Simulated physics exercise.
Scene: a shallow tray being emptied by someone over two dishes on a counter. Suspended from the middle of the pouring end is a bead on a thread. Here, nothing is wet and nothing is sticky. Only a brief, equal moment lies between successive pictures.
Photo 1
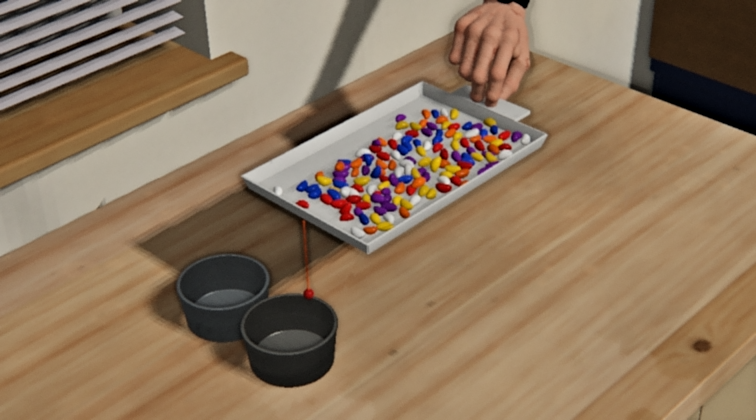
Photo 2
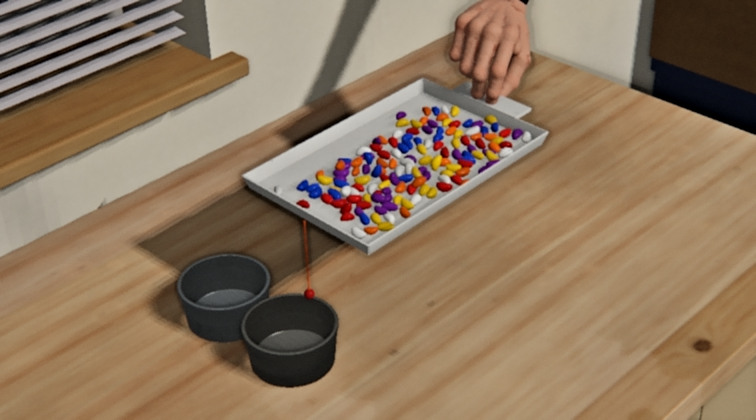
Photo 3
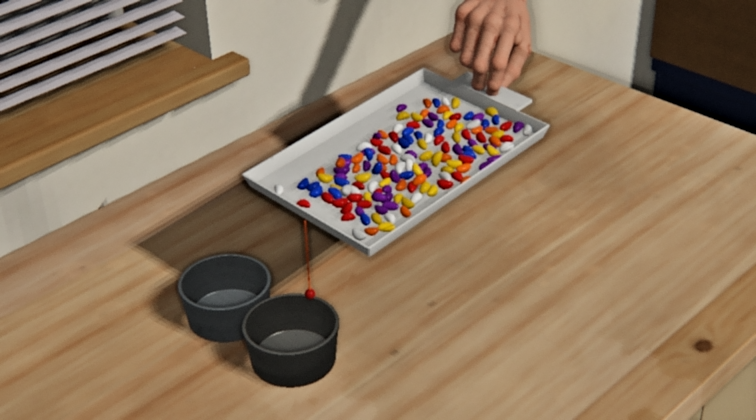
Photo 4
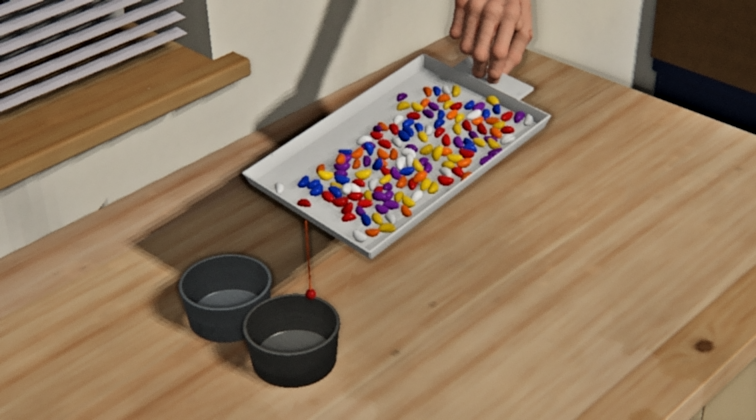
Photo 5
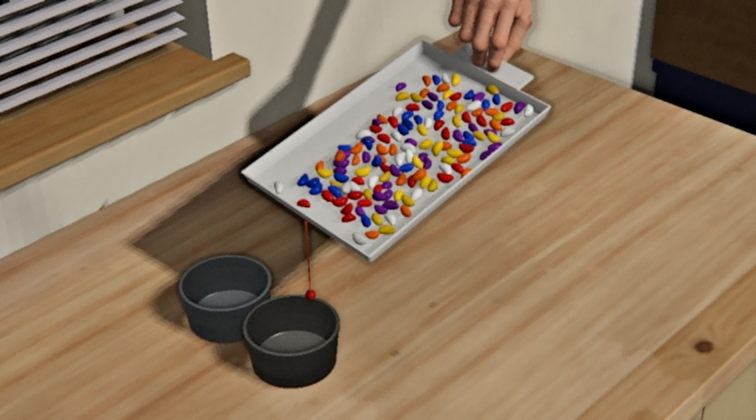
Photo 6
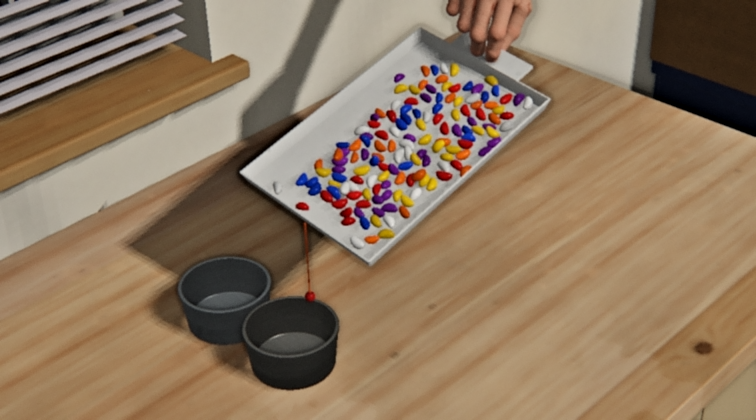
A tray of colourful jelly beans tilts gradually toward its right front corner above two dishes.
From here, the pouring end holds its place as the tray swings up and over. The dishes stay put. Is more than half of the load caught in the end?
So the dishes mostly fail at catching it, really.
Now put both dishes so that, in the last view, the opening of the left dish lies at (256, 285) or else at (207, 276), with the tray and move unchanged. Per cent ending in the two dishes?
40 and 0 in a hundred.
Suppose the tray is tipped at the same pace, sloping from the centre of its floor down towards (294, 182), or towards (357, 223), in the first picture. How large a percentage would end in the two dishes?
About 80 %, then 30 %.
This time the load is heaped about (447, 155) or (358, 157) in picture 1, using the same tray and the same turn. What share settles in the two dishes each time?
That would be 10 per cent, and then 10 per cent.
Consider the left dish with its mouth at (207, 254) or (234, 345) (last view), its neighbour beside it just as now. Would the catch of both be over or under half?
Short of half, then Short of half.
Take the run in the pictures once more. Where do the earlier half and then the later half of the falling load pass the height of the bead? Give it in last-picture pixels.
I'd say close to (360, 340) at first and close to (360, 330) later on.
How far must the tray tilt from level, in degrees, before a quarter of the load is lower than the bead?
Around 75° at that moment.
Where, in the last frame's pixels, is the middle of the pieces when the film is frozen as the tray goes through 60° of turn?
The centre of the load shows up near (380, 195) in the last view.
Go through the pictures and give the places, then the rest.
The first picture shows corners of the pouring end (248, 176) and (368, 241), level; middle of the load (408, 164), jelly beans; left dish (190, 316); right dish (256, 360); bead on its thread (309, 294).
The second picture shows corners of the pouring end (249, 175) and (368, 241), level; middle of the load (408, 163).
The third picture shows corners of the pouring end (249, 174) and (369, 244), tipped barely, lowest at the right corner; middle of the load (409, 159).
The fourth picture shows corners of the pouring end (249, 172) and (370, 247), tipped a little, lowest at the right corner; middle of the load (409, 153).
The fifth picture shows corners of the pouring end (248, 171) and (369, 251), tipped a little, lowest at the right corner; middle of the load (409, 148).
The sixth picture shows corners of the pouring end (247, 171) and (369, 256), tipped clearly, lowest at the right corner; middle of the load (407, 144); left dish (192, 319); right dish (257, 363).
Just after the last frame, tray tipped steeply; almost all on the tray; just a few outside both; about a tenth in the air.
A moment on, tray tipped right over; about a tenth on the tray; roughly a quarter in the right dish; roughly two thirds outside both; about a tenth in the air.
Further on, tray tipped past a quarter turn; roughly a quarter in the right dish; the larger part outside both.
When it is over, tray tipped past a quarter turn; roughly a quarter in the right dish; not one in the left dish; the larger part outside both.
